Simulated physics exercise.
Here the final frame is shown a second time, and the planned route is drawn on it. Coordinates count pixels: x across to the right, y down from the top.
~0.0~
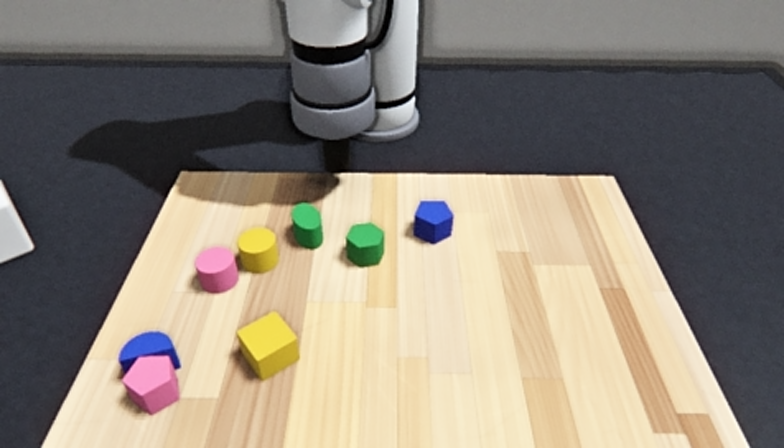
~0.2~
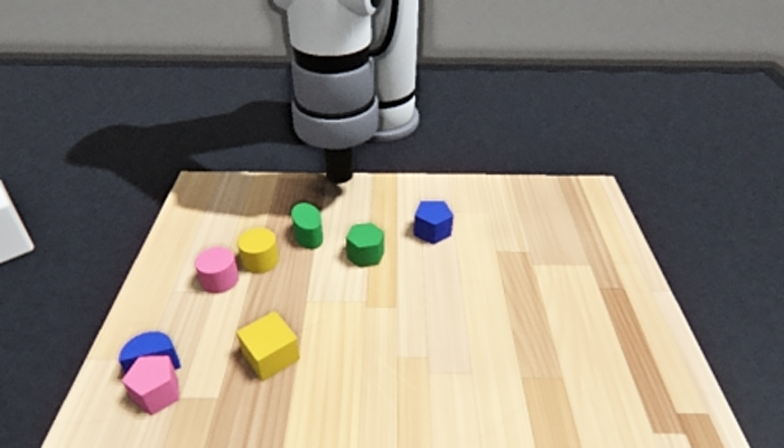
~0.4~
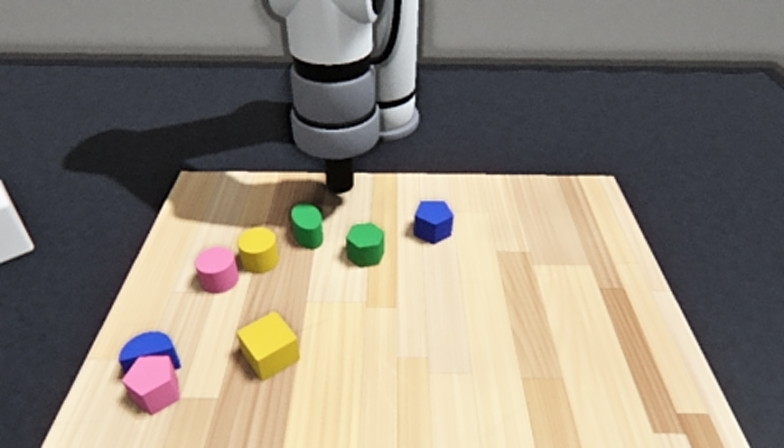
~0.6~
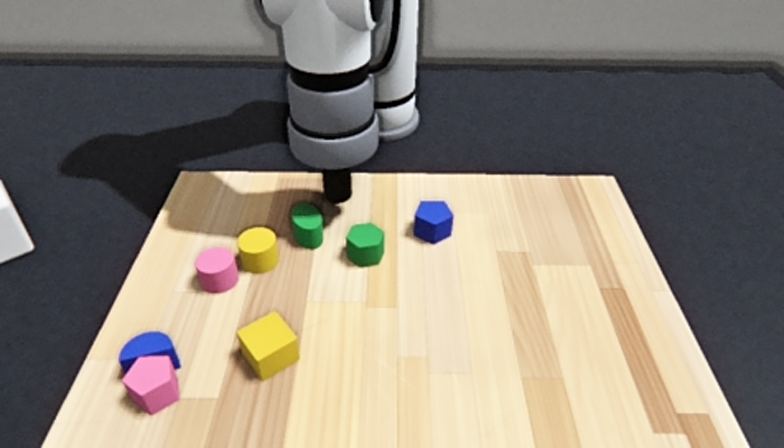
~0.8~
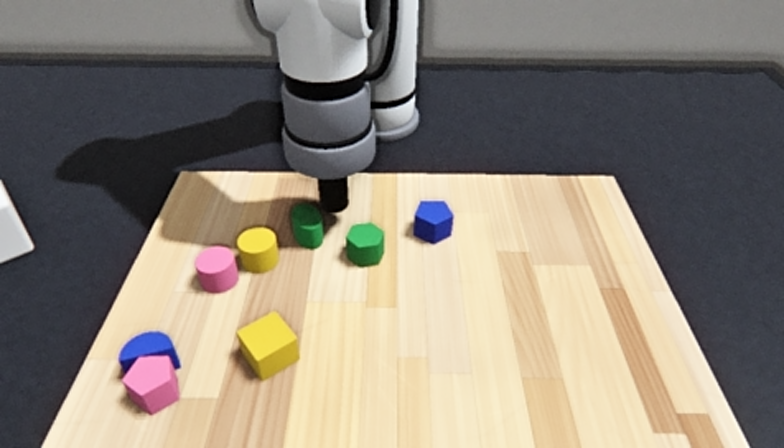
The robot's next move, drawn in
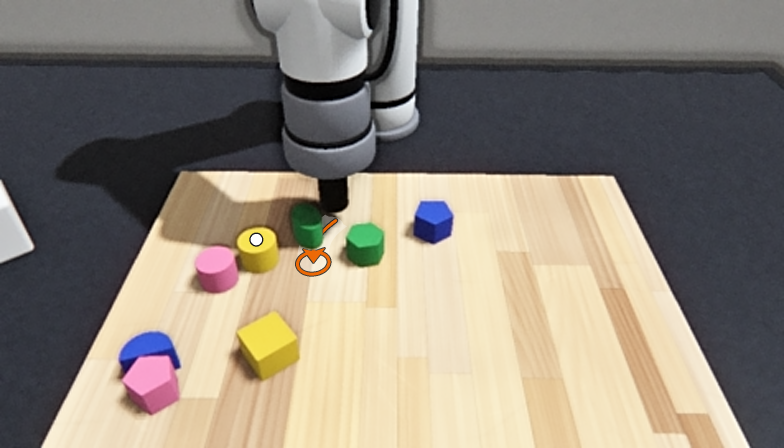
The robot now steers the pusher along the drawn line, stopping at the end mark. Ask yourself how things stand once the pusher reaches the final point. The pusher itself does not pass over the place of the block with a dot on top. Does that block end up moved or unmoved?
It moves.
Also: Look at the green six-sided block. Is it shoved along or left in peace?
It stays.
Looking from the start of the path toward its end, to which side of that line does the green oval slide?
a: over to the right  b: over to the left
Choice a: Over to the right.
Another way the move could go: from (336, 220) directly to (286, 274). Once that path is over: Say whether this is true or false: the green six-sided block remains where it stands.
It is true.
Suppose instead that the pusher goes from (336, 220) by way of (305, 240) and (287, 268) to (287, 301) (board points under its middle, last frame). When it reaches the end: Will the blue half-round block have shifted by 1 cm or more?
I'd say no.
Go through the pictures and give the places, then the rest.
The first picture shows pusher's lower end at (338, 167); yellow cylinder at (256, 240); green oval at (306, 215); green six-sided block at (365, 234).
The second picture shows pusher at (340, 177); blocks still.
The third picture shows pusher at (340, 187); blocks still.
The fourth picture shows pusher at (338, 196); blocks still.
The fifth picture shows pusher at (335, 206); yellow cylinder at (256, 240); green oval at (306, 215); green six-sided block at (365, 234).
Drawn move, from (336, 220) by way of (322, 232) and (314, 247) to (313, 263); the dot is on the yellow cylinder.
On the path given first. Halfway along, pusher at (316, 225); green oval at (287, 228).
At the end, pusher at (312, 248); yellow cylinder at (246, 243); green oval at (280, 235), turned 25° clockwise; green six-sided block still.
